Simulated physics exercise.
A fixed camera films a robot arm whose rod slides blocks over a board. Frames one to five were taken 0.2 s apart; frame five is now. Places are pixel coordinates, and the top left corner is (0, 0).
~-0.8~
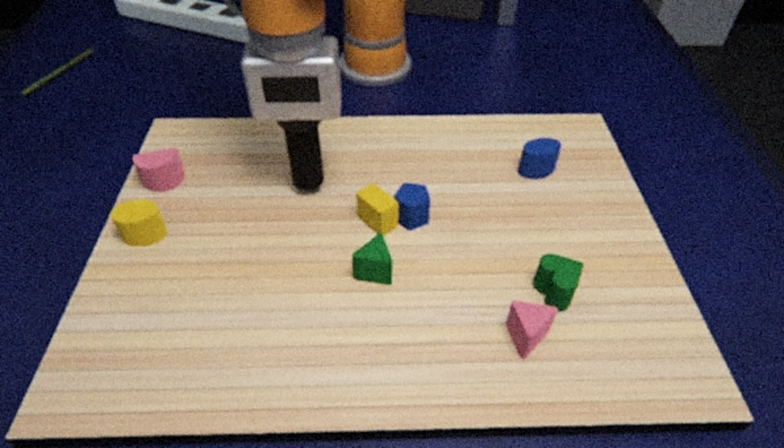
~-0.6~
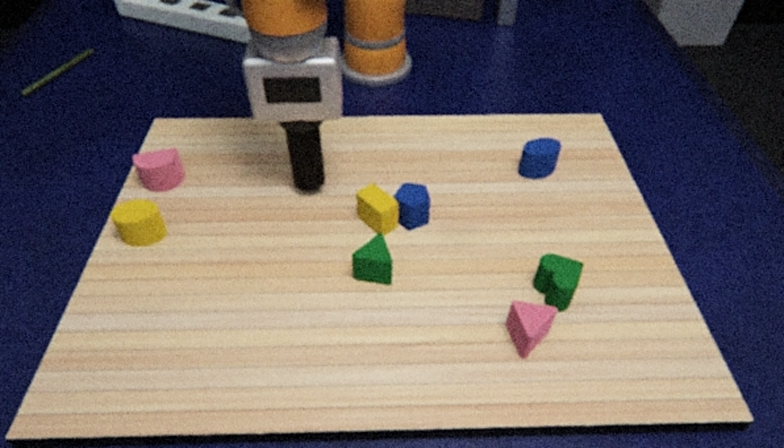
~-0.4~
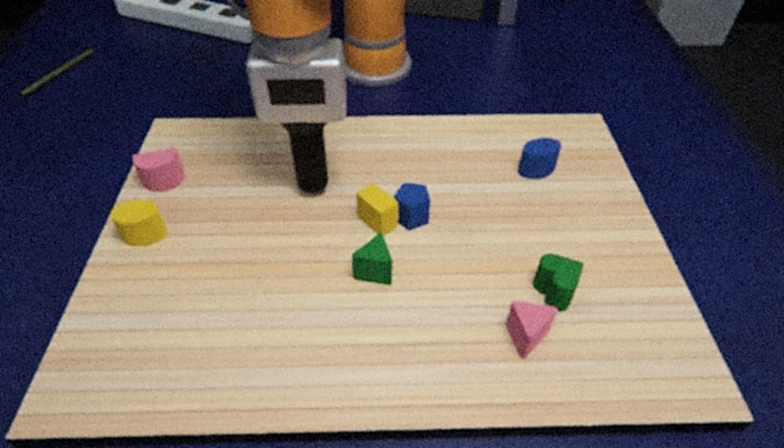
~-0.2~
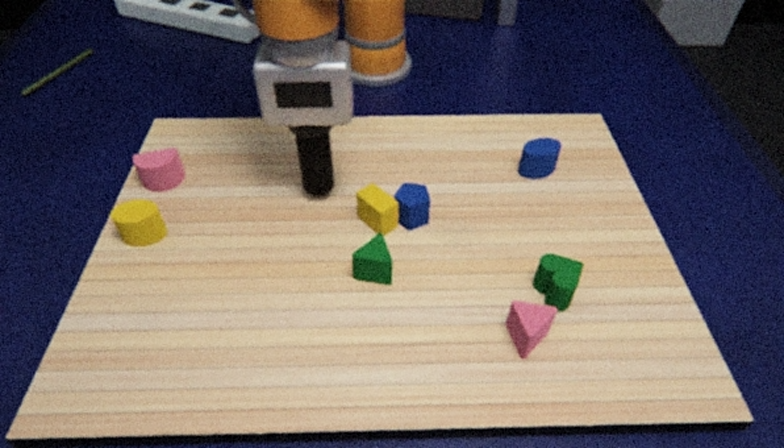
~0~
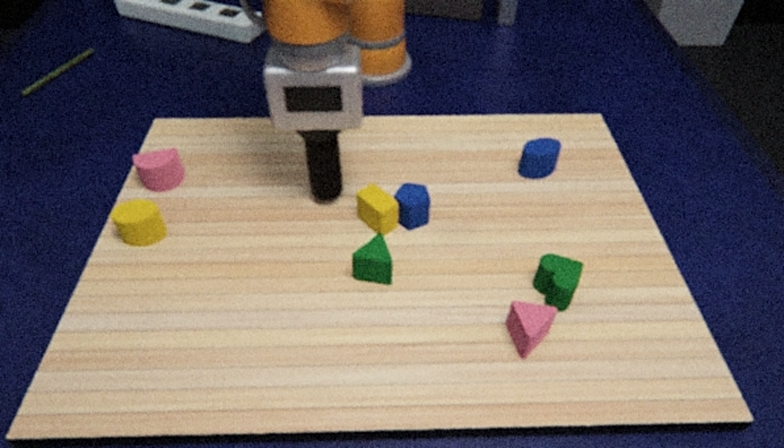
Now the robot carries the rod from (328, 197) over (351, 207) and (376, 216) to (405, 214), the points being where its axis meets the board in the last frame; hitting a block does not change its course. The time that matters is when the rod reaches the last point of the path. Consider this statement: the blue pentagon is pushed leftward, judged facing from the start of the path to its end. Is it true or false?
That is true.
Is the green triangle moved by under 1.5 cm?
I'd say yes.
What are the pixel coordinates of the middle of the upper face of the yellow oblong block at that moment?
The middle of its top is at (413, 217).
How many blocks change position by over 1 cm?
Answer: 2.
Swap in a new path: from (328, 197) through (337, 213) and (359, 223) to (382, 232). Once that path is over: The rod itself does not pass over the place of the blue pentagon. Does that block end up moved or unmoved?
The block in question is displaced by the end.
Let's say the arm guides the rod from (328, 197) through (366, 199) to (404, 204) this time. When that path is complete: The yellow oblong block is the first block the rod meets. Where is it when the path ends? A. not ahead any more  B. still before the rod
A - not ahead any more.
The first path, step by step. Halfway along, rod at (363, 205); yellow oblong block at (390, 205).
At the end, rod at (405, 207); green triangle not moved; yellow oblong block at (413, 217), turned 25° clockwise; blue pentagon at (441, 190).
